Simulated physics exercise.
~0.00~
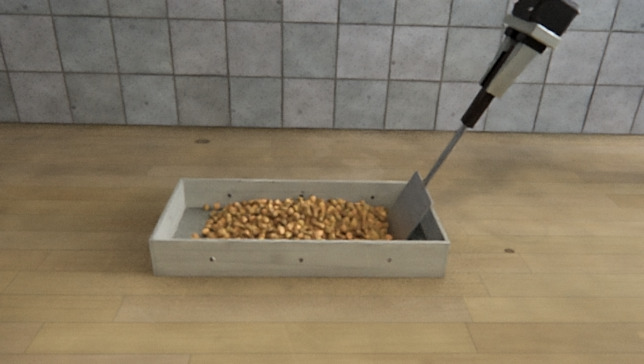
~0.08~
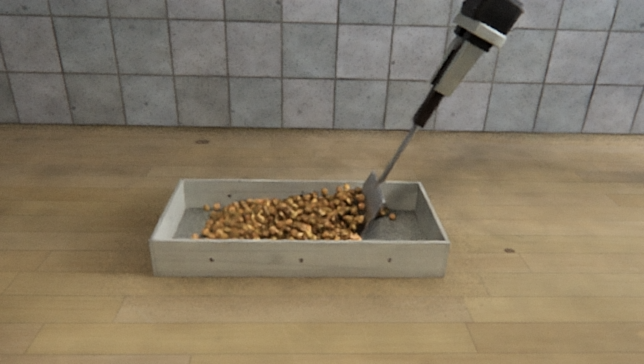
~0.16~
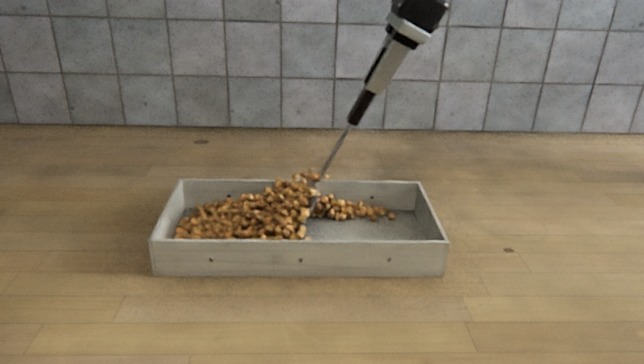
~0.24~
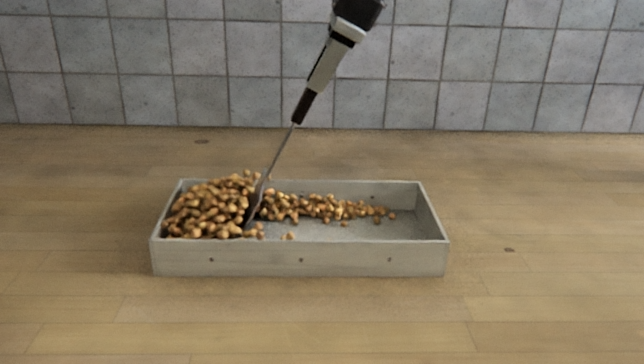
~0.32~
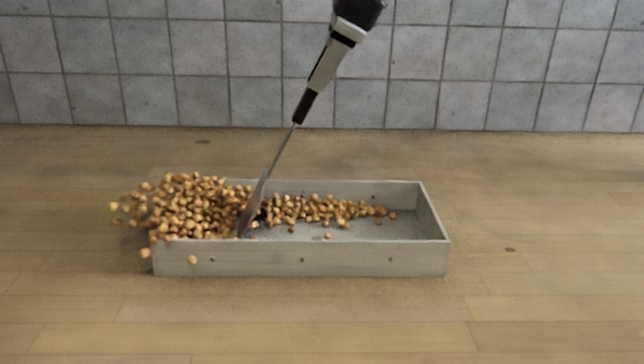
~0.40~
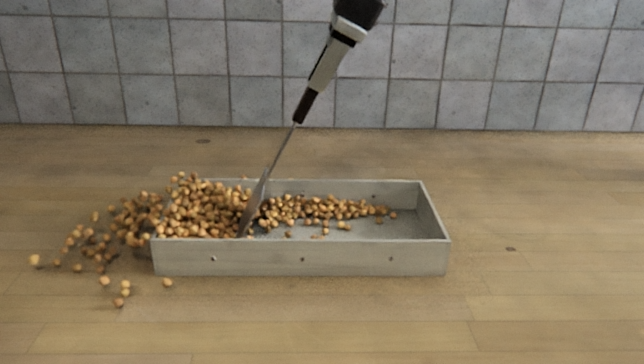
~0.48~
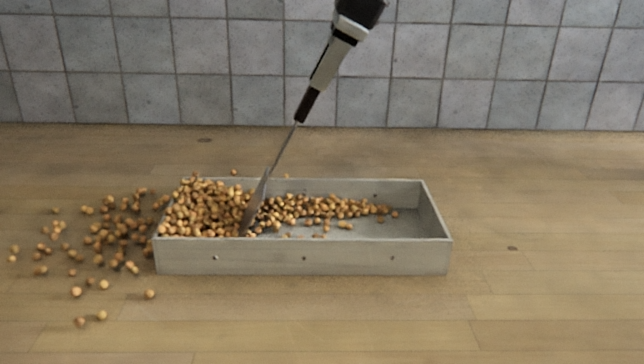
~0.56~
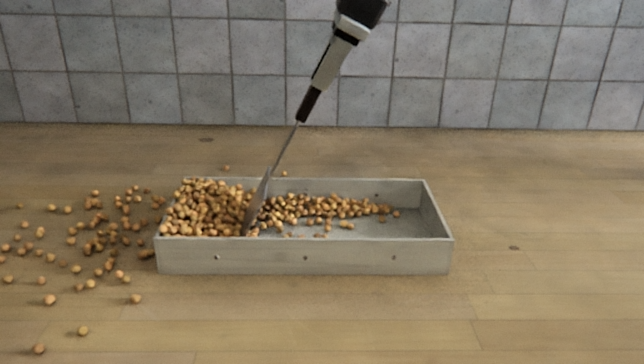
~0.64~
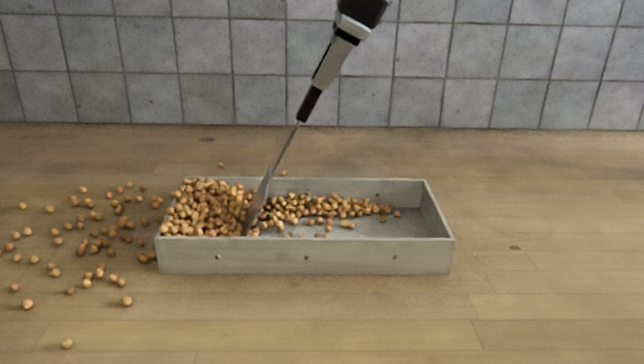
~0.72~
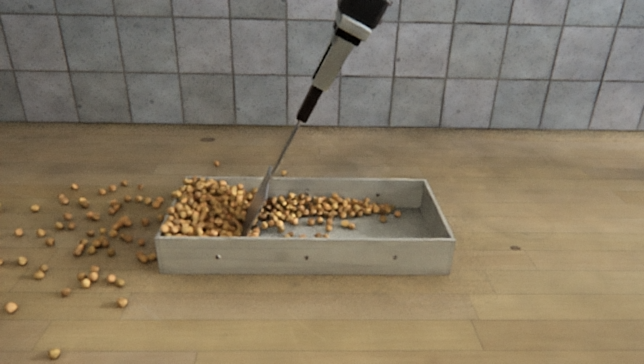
A paddle on a mechanical arm pushed a heap of dried chickpeas leftward along a shallow grey trough, then stopped, and some spilled over the left end and scattered across the wooden table top while most stayed in the trough.
